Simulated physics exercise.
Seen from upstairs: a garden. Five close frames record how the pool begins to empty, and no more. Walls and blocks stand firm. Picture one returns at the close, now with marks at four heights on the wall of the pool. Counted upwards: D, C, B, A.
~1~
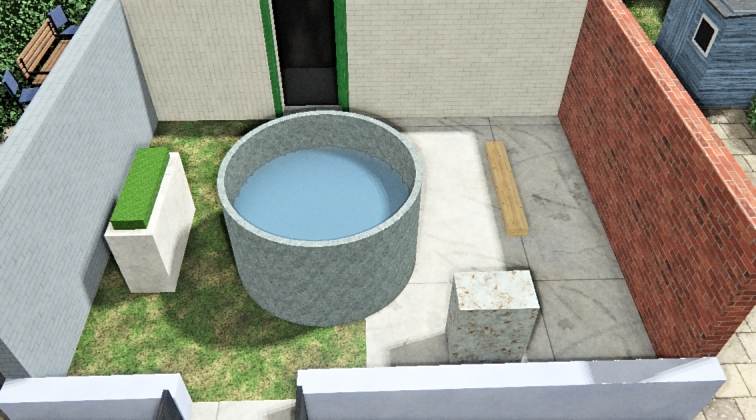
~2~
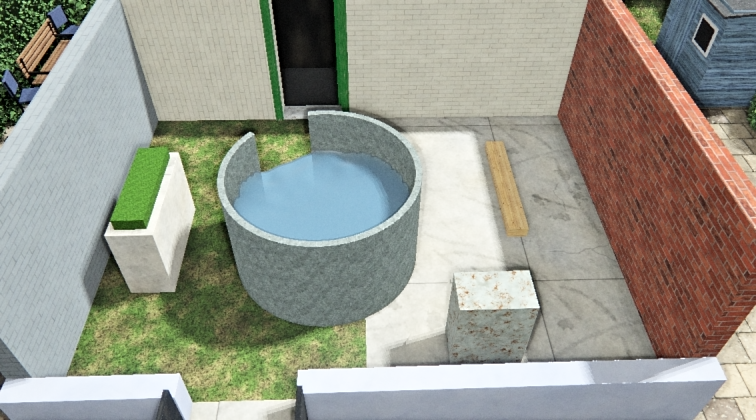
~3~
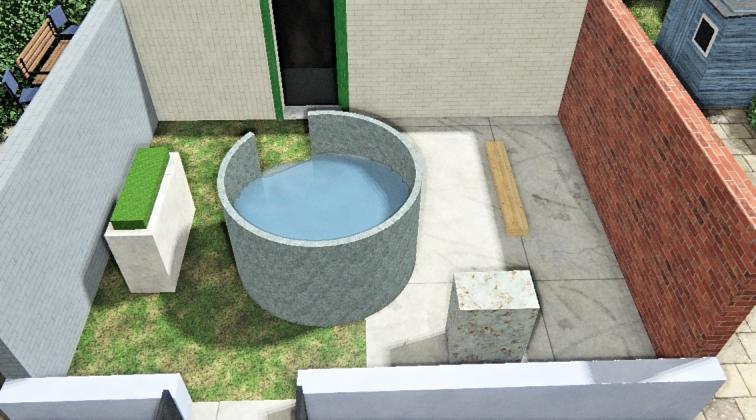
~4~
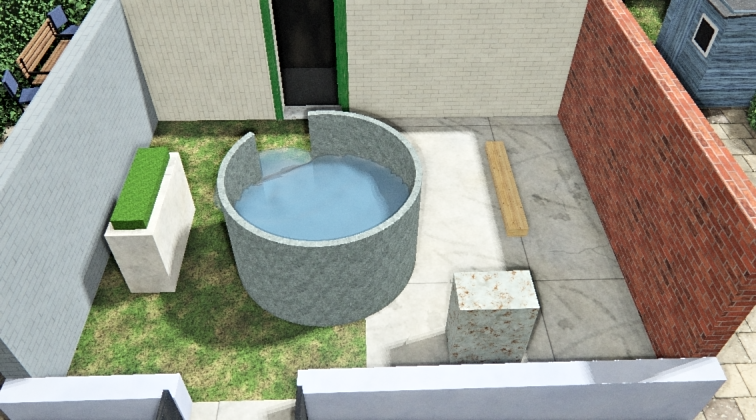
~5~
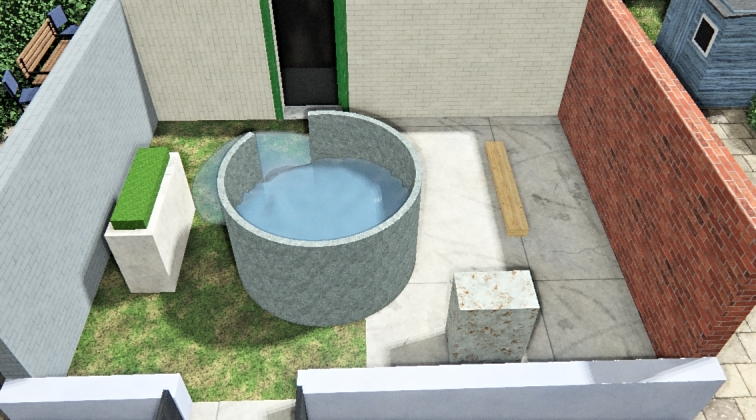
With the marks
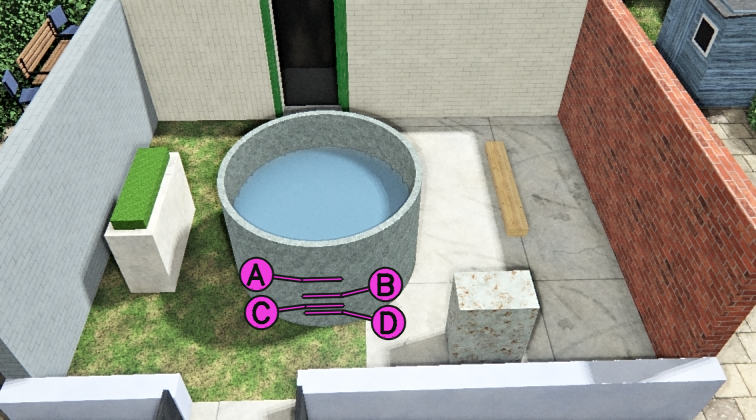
At the start, a round stone pool of still blue water stands whole in a walled yard, between a planter and a wooden plank. A section of its back wall is then gone, leaving a gap, and water pours through it, spreading over the grass behind and to the left.
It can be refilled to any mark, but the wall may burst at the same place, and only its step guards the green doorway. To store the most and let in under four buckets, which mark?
Use level C.
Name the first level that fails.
B.
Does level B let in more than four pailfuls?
Yes.
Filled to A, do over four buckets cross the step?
Yes, it does.
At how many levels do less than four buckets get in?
Two of them.
In magenta, A at (321, 279); B at (322, 295); C at (323, 305); D at (324, 312); from the bottom up D, C, B, A.
With A, dozens of bucketfuls pour in.
With B, about 10 bucketfuls get in.
With C, a bucket or two gets in.
With D, nothing gets over.
